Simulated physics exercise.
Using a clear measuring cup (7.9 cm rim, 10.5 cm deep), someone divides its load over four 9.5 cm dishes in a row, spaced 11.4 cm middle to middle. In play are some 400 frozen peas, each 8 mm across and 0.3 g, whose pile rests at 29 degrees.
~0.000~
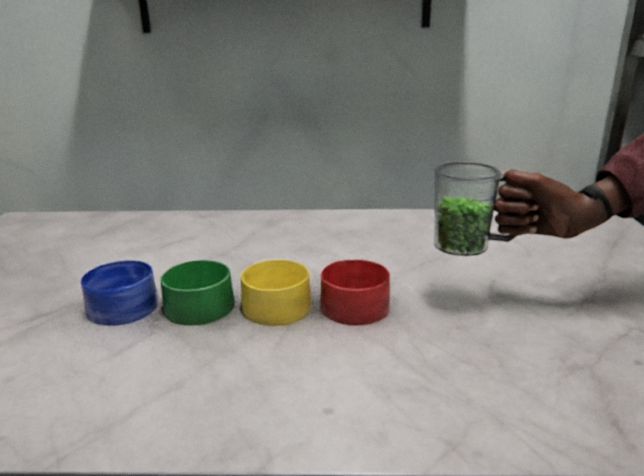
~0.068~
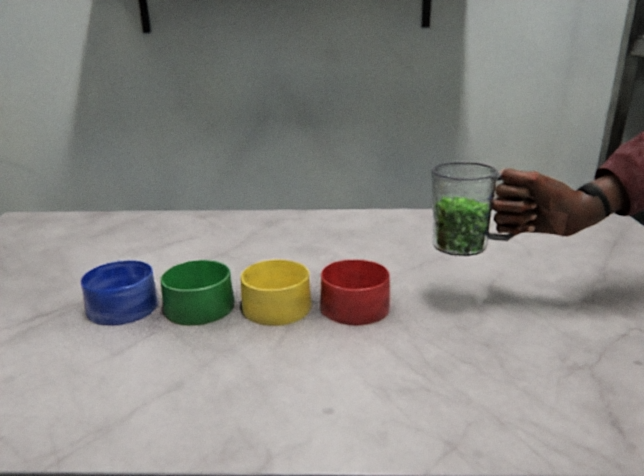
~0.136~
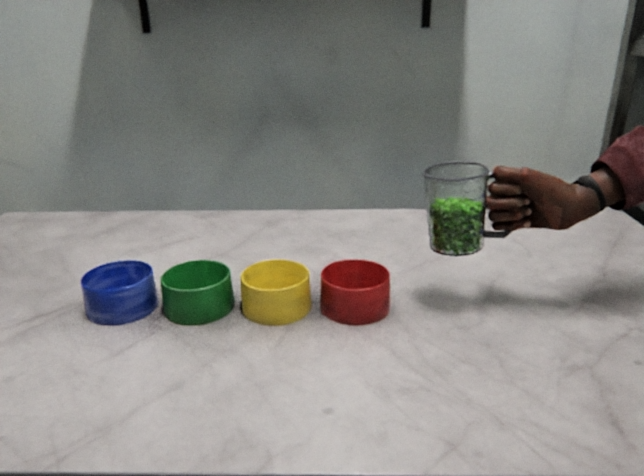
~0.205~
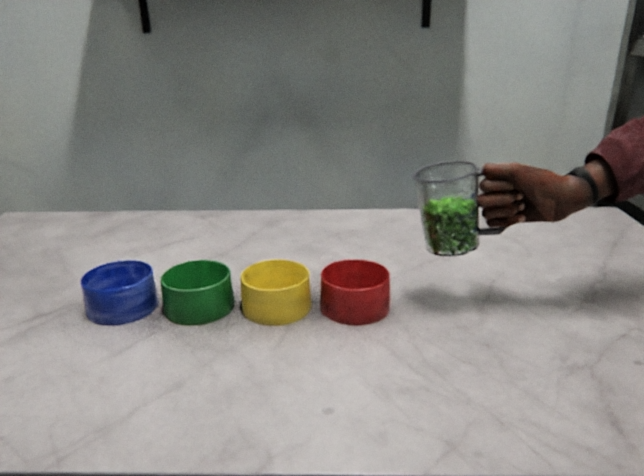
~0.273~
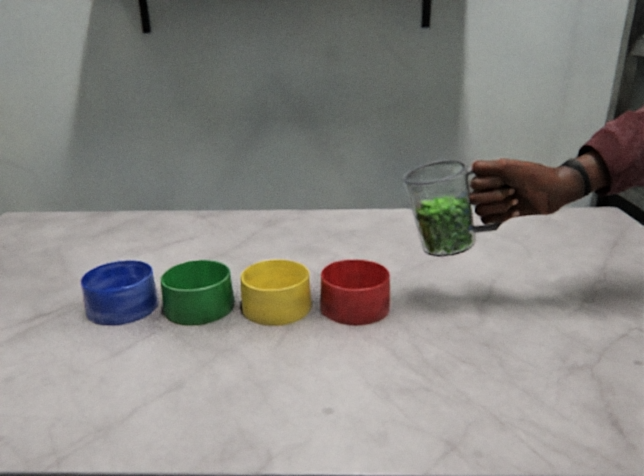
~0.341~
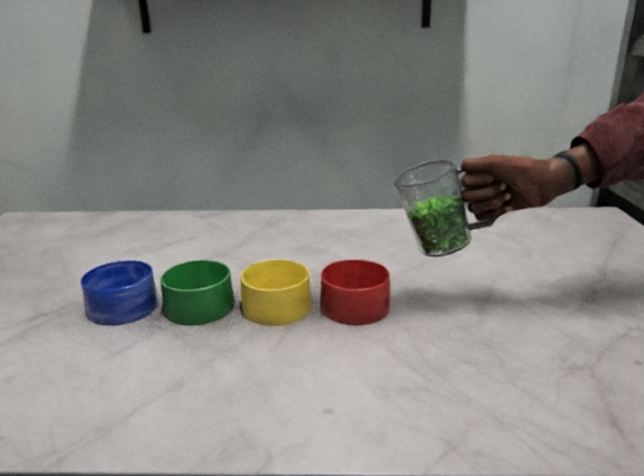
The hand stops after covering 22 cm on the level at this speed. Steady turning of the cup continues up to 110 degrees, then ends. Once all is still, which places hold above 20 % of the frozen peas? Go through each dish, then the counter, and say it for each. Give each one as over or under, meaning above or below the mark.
Red: Under, blue: Under, green: Under, yellow: Over, counter: Over.
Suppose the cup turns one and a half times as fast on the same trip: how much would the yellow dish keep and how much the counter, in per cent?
Then the yellow dish would get 90 and the counter 10.
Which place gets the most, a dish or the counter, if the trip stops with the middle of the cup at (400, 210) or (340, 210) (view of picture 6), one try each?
The largest share ends at red first and at yellow second.
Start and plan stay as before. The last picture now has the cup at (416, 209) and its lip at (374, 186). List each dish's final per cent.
Per cent kept: Red 0; blue 0; green 0; yellow 70.
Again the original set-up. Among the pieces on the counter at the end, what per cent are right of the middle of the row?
Near 40 percent ends up there.
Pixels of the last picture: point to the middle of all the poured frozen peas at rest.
Near (261, 298).
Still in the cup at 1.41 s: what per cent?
It comes to about 100 percent.
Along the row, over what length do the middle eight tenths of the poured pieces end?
It spans about 13 centimetres along the dishes.
After 0.98 s, tilt 62 degrees; cup holds 100 %.
After 1.41 s, tilt 91 degrees; cup holds 100 %.
After 1.91 s, tilt 110 degrees; cup holds 30 %, green 5 %, yellow 45 %.
At rest (3.3 s), red 0 %, blue 0 %, green 5 %, yellow 65 %, counter 25 %.
